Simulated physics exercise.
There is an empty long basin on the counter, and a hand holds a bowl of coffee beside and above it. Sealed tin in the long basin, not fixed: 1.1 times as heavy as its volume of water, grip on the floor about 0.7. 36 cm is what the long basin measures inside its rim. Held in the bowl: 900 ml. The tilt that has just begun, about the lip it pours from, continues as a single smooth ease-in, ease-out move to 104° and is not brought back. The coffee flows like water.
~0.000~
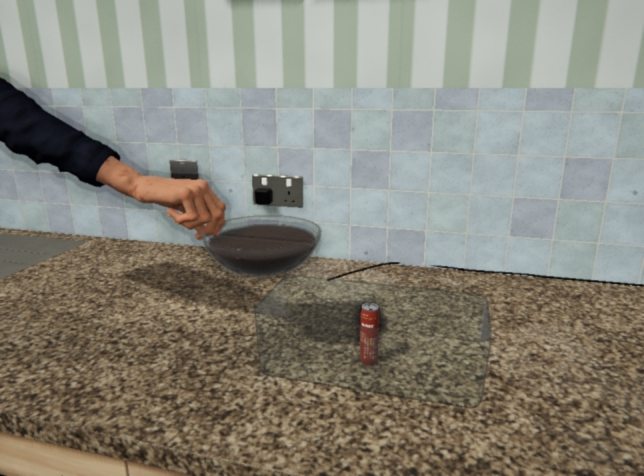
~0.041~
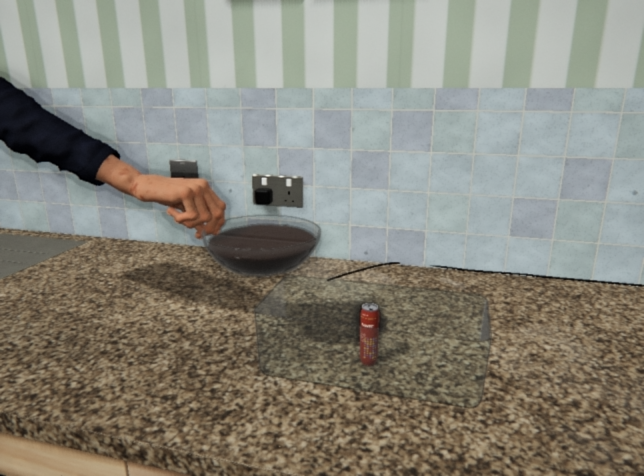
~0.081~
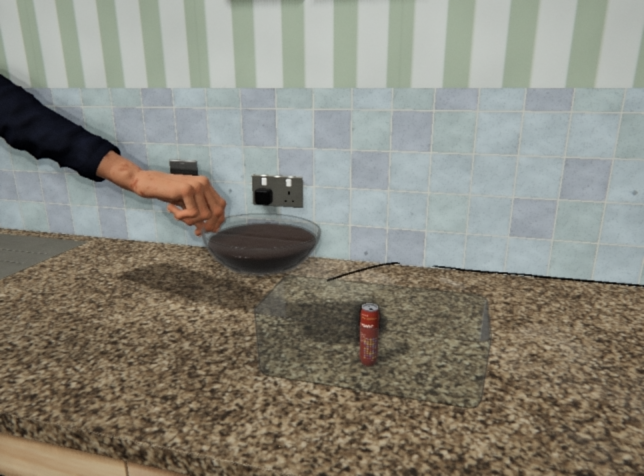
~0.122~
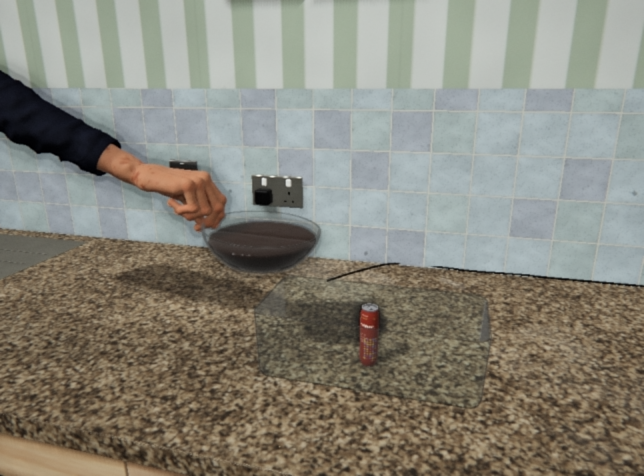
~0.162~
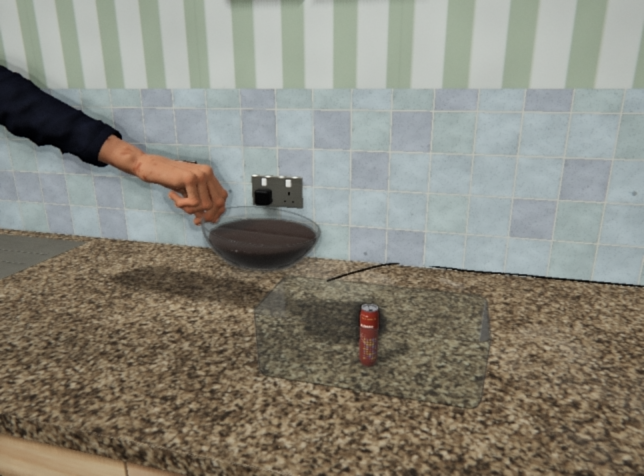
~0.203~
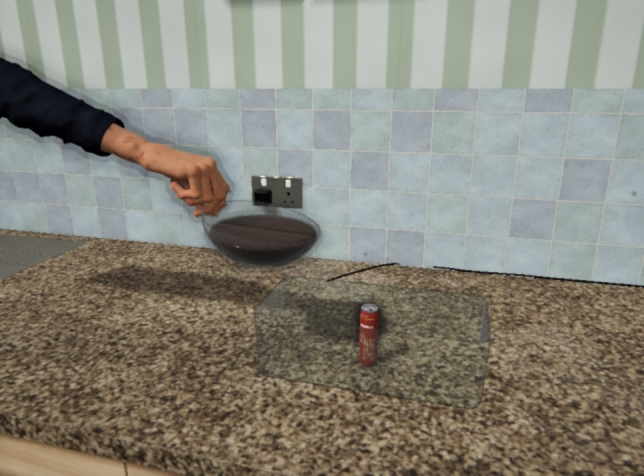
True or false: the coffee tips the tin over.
False.
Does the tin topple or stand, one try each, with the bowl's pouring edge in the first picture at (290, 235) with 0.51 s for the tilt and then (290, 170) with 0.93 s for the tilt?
In the first try it comes down; in the second it remains standing.
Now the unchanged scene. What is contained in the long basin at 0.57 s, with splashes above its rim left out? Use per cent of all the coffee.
Roughly 12 percent.
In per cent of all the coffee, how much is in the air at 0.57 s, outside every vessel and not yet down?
Roughly 52 percent.
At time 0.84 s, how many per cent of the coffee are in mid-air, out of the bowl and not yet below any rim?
Near 5 percent.
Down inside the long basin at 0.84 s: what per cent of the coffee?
Some 94 percent of the total.
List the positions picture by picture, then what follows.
In the first frame, it leans 0°; its right rim is at (319, 237); the coffee meets the walls at (215, 235) and (316, 244); the long basin's rim runs from (270, 293) to (489, 318); the tin's top is at (370, 309).
In the second frame, it leans 1°; its right rim is at (318, 237); the coffee meets the walls at (215, 235) and (316, 243).
In the third frame, it leans 2°; its right rim is at (318, 237); the coffee meets the walls at (215, 233) and (316, 243).
In the fourth frame, it leans 4°; its right rim is at (318, 237); the coffee meets the walls at (215, 231) and (316, 241).
In the fifth frame, it leans 8°; its right rim is at (318, 237); the coffee meets the walls at (215, 227) and (316, 239).
In the sixth frame, it leans 12°; its right rim is at (318, 238); the coffee meets the walls at (216, 223) and (317, 237).
By 0.57 s the tilt is 70° and 36 per cent is still to pour; the tin stands where it began.
By 0.84 s the tilt is 102° and 0 per cent is still to pour; the tin stands where it began.
By 1.12 s the tilt is 104° and 0 per cent is still to pour; the tin stands where it began.
By 1.43 s the tilt is 104° and 0 per cent is still to pour; the tin stands where it began.
At rest the tin stands where it began.
